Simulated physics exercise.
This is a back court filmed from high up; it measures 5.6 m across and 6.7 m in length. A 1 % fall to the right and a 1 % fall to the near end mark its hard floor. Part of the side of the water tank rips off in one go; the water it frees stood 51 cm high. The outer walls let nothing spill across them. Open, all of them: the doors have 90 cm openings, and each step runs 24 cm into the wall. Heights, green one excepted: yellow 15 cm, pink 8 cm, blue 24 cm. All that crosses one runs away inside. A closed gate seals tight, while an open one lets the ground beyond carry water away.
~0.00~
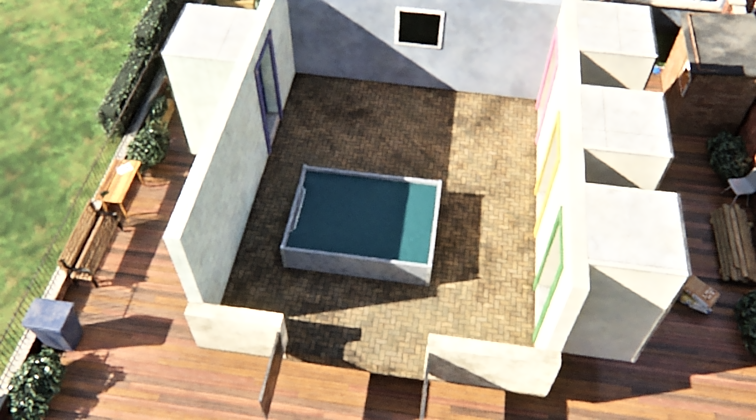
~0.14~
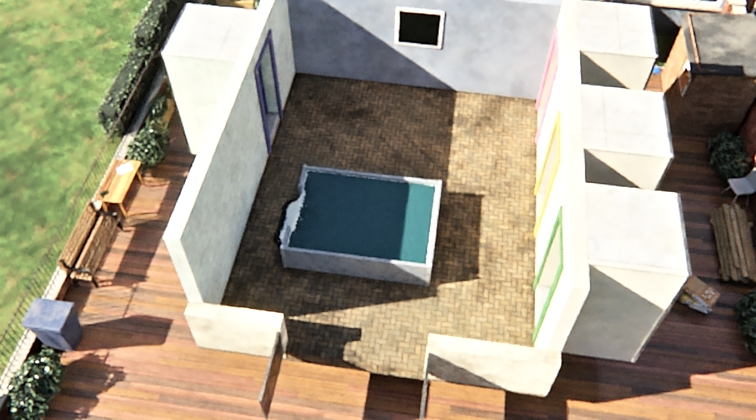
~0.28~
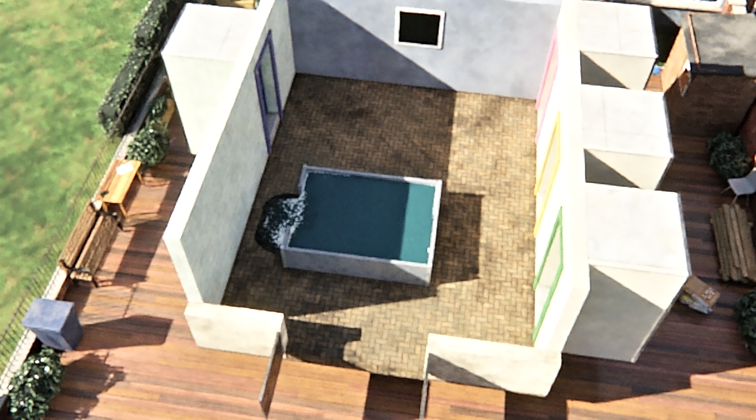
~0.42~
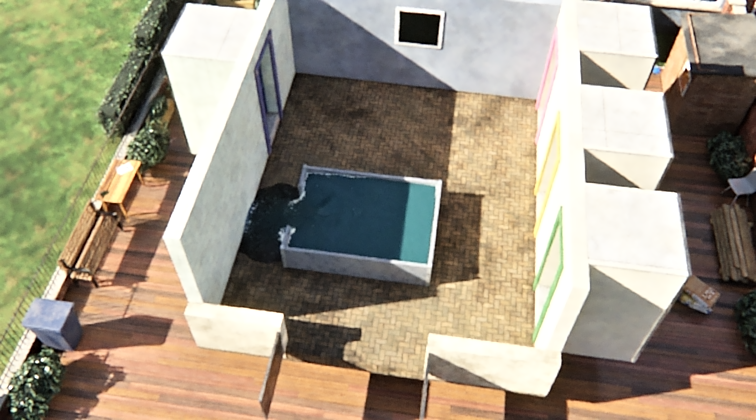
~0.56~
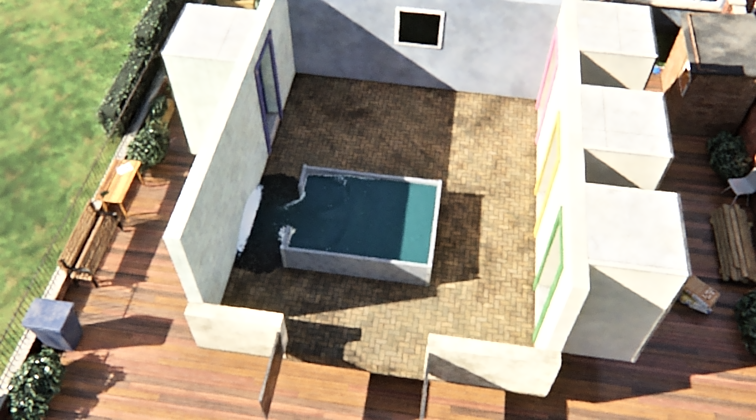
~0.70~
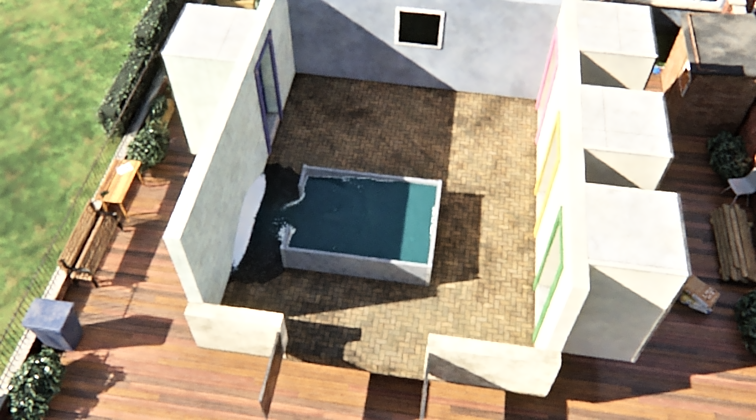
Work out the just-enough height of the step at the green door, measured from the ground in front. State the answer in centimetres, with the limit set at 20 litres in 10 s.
It works out at roughly 7.5 cm.
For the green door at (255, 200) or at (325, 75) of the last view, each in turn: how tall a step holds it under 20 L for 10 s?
About 31 and 10.5 cm.
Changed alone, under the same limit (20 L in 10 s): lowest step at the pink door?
About 7.5 cm at pink.
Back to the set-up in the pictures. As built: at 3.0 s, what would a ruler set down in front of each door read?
Lab note, depth in cm: Yellow 0; pink 0; green 0; blue 6.
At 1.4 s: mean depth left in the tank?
The mean depth is roughly 41 cm.
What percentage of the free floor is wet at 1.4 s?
Near 15 per cent of the open floor.
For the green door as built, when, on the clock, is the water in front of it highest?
At about 5.5 s.
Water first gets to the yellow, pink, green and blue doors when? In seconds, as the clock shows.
The yellow door at 6.5 s, the pink door at 5.0 s, the green door at 4.5 s, the blue door at 1.2 s.
After 1.4 s water covers 15 % of the floor, deepest (36 cm) near (257, 222); it has not reached the green door.
After 3.0 s water covers 40 % of the floor, deepest (30 cm) near (248, 221); it has not reached the green door.
After 10.0 s water covers 95 % of the floor, deepest (13 cm) near (536, 275); 9 cm at the green door, 0 litres in over its 25 cm step.
At the green door as built, the water arrived by 4.8 s and peaked near 11 cm at 5.4 s.
With a step of 7 cm, 29 litres would have come in within the 10 s; with 9.5 cm, 5 litres. So under 20 litres takes about 7.5 cm.
